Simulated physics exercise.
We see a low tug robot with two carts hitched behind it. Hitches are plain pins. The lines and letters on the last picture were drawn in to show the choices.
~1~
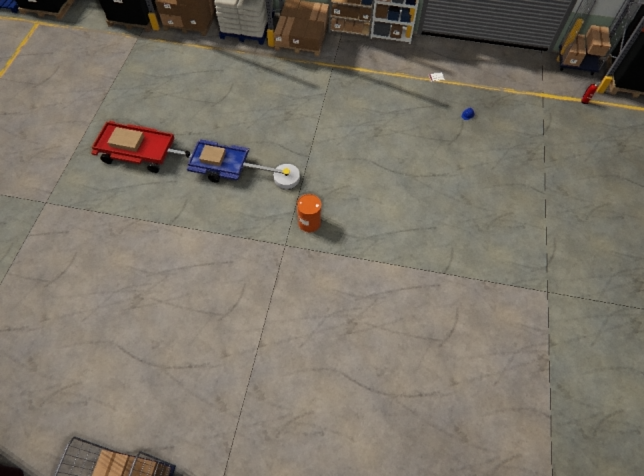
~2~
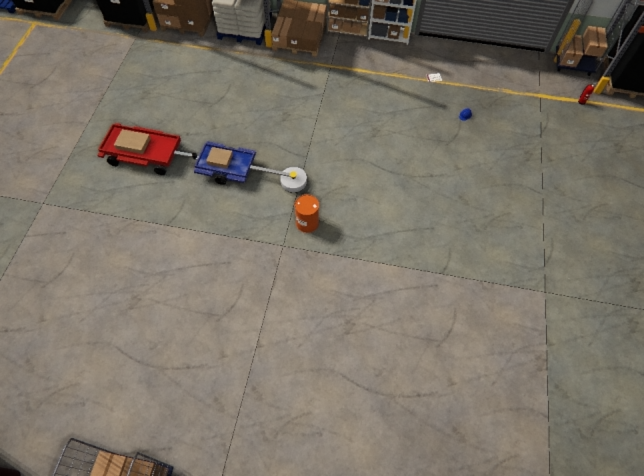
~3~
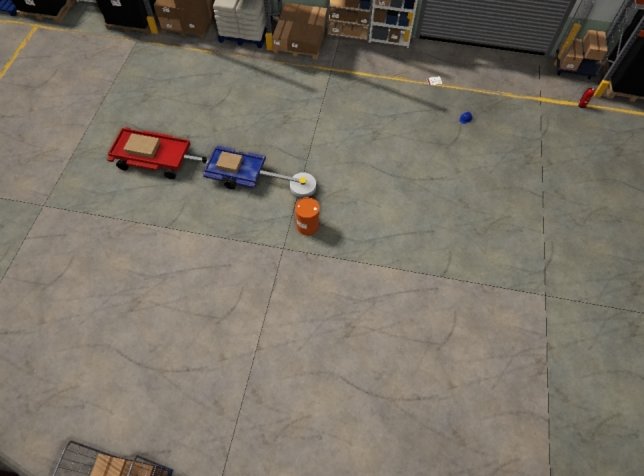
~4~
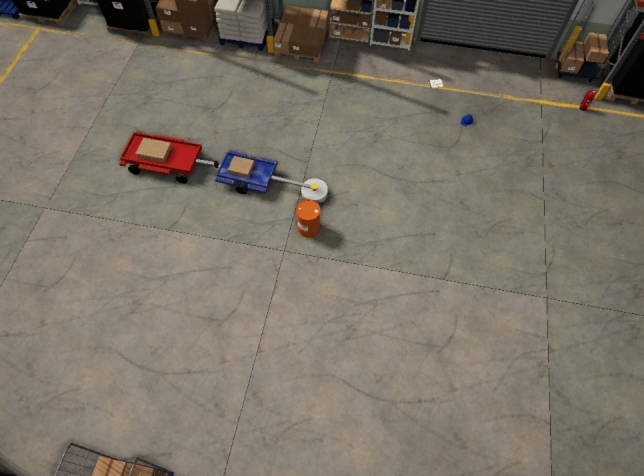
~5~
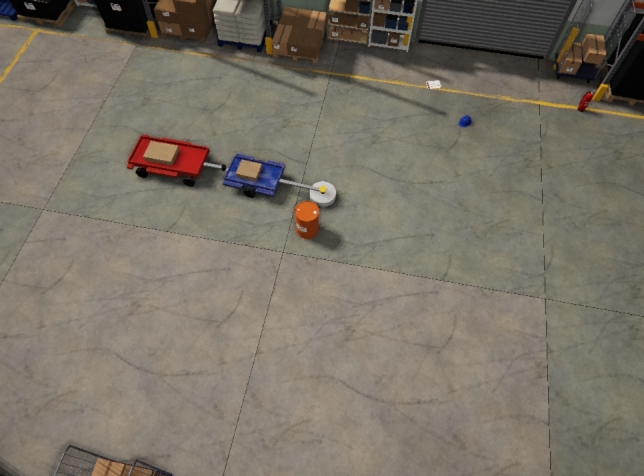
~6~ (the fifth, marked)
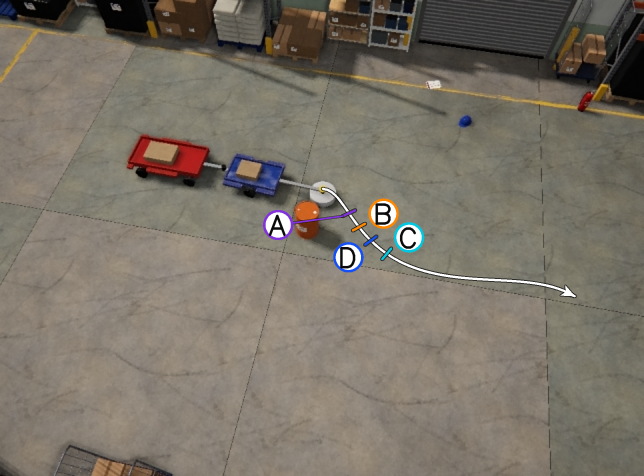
A small round white robot slowly pulled a blue cart and a red cart, each carrying a box, rightward across the warehouse floor, passing just behind an orange drum that stayed put.
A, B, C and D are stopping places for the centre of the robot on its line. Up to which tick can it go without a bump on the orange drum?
It can go as far as A.
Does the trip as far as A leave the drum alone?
Yes.
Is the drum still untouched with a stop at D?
No.
On the copy, A at (349, 213); B at (359, 227); C at (387, 254); D at (371, 241); the route from (323, 189) via (425, 271) to (575, 296).
On A. First, robot (334, 198), last cart (181, 159).
Then, robot (343, 209), last cart (193, 161).
Finally, robot (349, 217), last cart (202, 162); nothing has been touched.
By contrast, B is too far, the drum has been hit; C is too far, the drum has been hit; D is too far, the drum has been hit.
